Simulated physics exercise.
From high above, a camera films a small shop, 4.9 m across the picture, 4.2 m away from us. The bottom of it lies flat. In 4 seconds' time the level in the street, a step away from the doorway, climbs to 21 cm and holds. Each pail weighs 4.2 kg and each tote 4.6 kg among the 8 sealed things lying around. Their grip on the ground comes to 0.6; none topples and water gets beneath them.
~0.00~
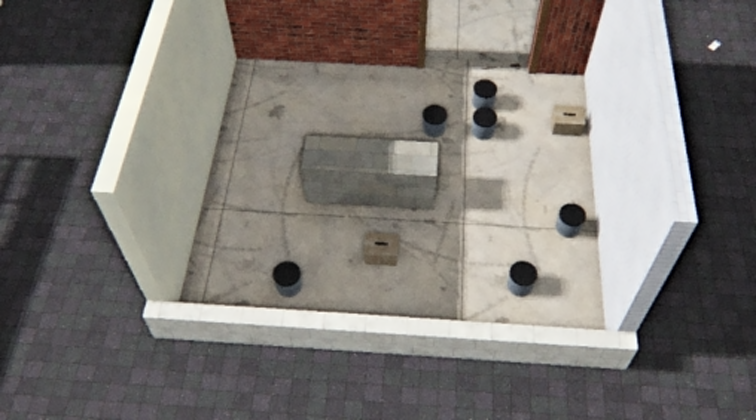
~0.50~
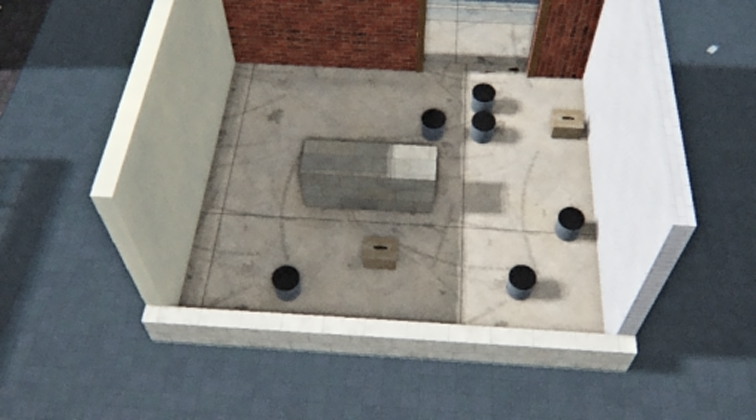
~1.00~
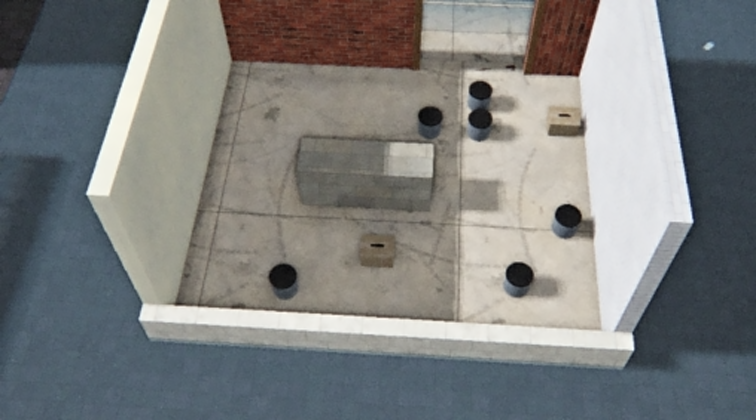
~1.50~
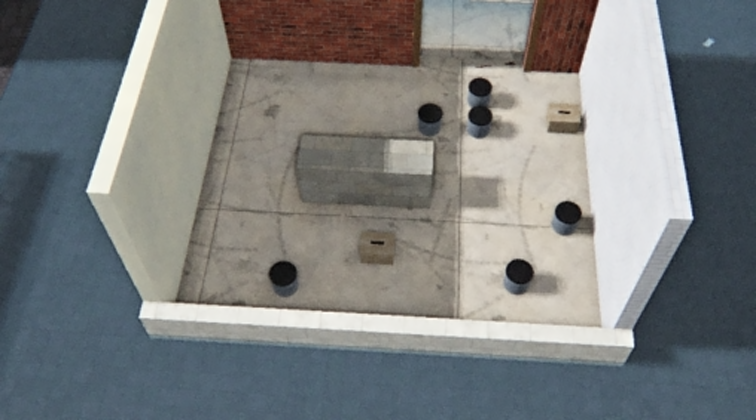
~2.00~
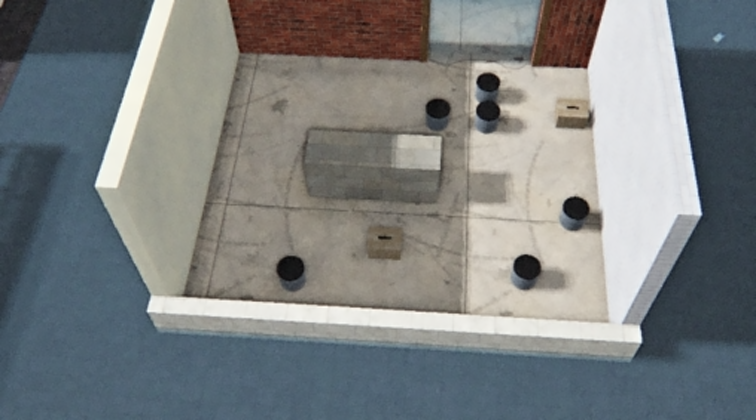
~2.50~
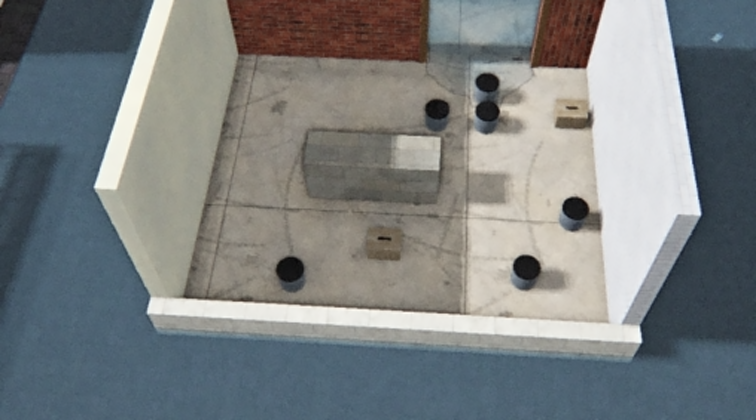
A small walled shop stands still as bluish water covers the street and reaches its doorway.
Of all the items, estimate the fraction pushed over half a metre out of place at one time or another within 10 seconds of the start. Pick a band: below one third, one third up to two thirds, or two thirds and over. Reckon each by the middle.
The share is two thirds and over.
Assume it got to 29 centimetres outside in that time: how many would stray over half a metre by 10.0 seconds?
Then the count would be 8.
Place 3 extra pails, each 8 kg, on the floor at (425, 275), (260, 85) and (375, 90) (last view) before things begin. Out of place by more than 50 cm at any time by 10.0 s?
Result by item, in order: Beyond the cutoff, inside the cutoff, inside the cutoff.
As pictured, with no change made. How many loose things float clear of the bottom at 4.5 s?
I count 1.
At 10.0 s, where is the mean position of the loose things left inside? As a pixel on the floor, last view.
Mean floor pixel: About (377, 241).
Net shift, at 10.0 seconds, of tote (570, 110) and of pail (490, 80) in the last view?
Shifts: 150 cm / 250 cm.
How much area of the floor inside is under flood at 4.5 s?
About 7.0 m2 is covered.
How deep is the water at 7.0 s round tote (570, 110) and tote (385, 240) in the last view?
Around 5 cm and 1 cm.
After 3.5 s 0 of 8 are over 50 cm from their spots; 0 afloat.
After 4.5 s 2 of 8 are over 50 cm from their spots; 1 afloat.
After 7.0 s 5 of 8 are over 50 cm from their spots; 5 afloat.
After 10.0 s 8 of 8 are over 50 cm from their spots, and 8 have been at some point; 8 afloat.
